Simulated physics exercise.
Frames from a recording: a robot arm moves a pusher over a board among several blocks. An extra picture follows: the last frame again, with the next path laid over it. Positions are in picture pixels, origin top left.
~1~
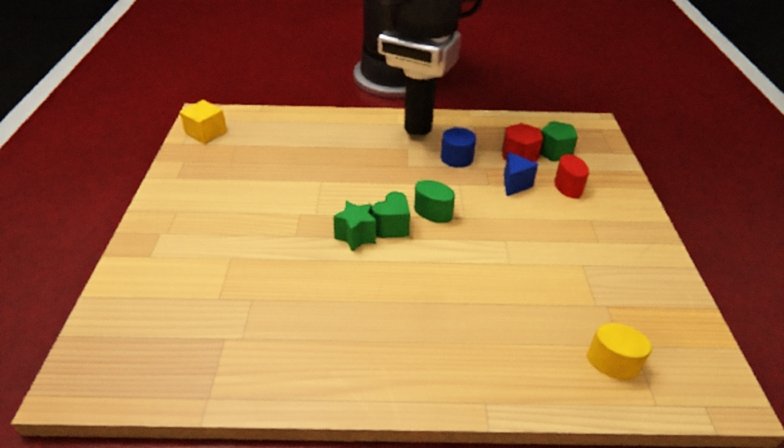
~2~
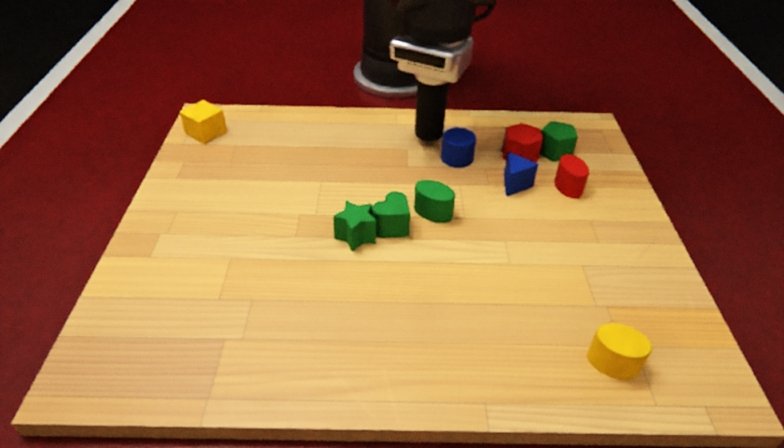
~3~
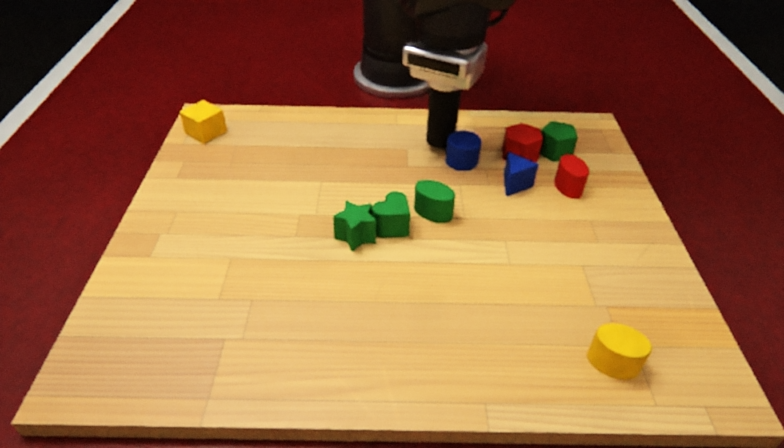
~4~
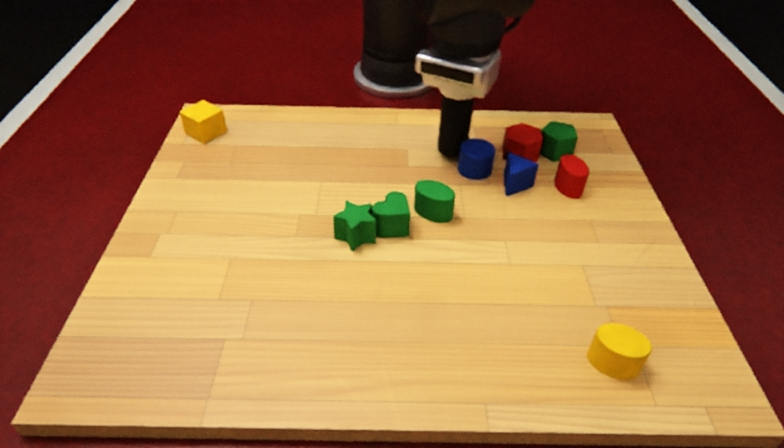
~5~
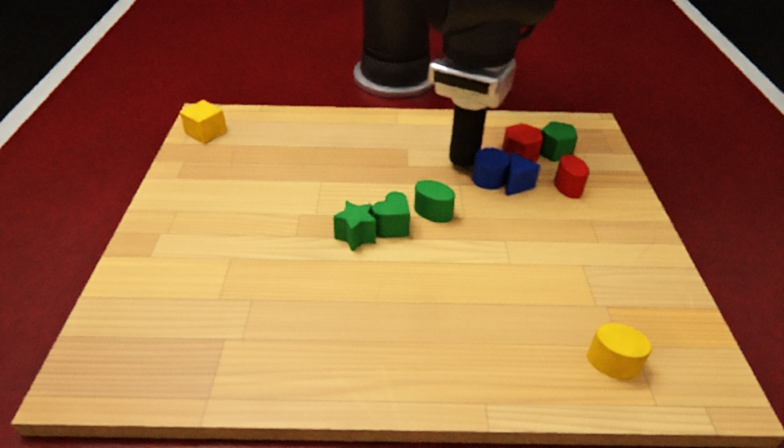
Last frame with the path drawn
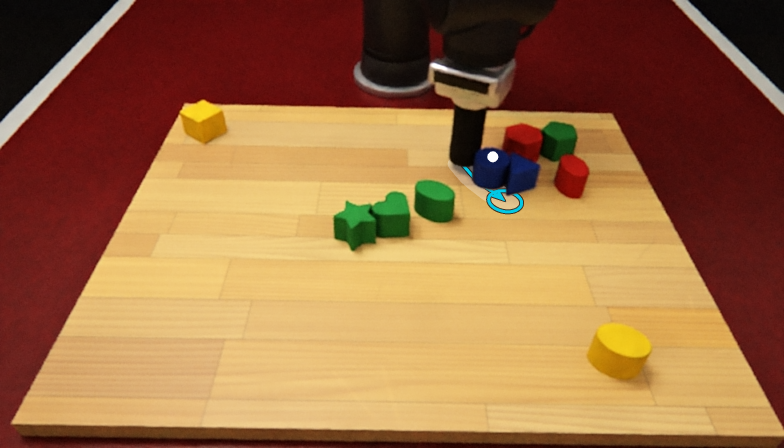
A robot arm moved its black pusher to the right across a wooden board and nudged the blue cylinder over beside the blue triangular block, while the green, red and yellow blocks stayed put.
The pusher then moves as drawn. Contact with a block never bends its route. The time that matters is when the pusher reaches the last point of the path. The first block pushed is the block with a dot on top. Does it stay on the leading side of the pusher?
The block sits ahead of the pusher.
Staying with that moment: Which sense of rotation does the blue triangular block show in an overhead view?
From the top: Counterclockwise.
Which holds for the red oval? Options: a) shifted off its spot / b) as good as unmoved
a (shifted off its spot)
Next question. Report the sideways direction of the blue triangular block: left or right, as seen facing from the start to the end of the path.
Leftward.
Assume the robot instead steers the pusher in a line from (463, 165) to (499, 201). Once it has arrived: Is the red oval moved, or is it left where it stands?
It is shoved along.
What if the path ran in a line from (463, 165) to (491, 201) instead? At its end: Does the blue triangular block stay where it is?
No, it doesn't check out.
Drawn move, from (463, 165) over (481, 183) to (505, 201); the dot is on the blue cylinder.
On the path given first. Halfway along, pusher (482, 176); blue cylinder (518, 171); blue triangular block (545, 169), turned 20° anticlockwise.
At the end, pusher (507, 194); blue cylinder (546, 185); blue triangular block (562, 173), turned 55° anticlockwise; red hexagon still; red oval (584, 162).
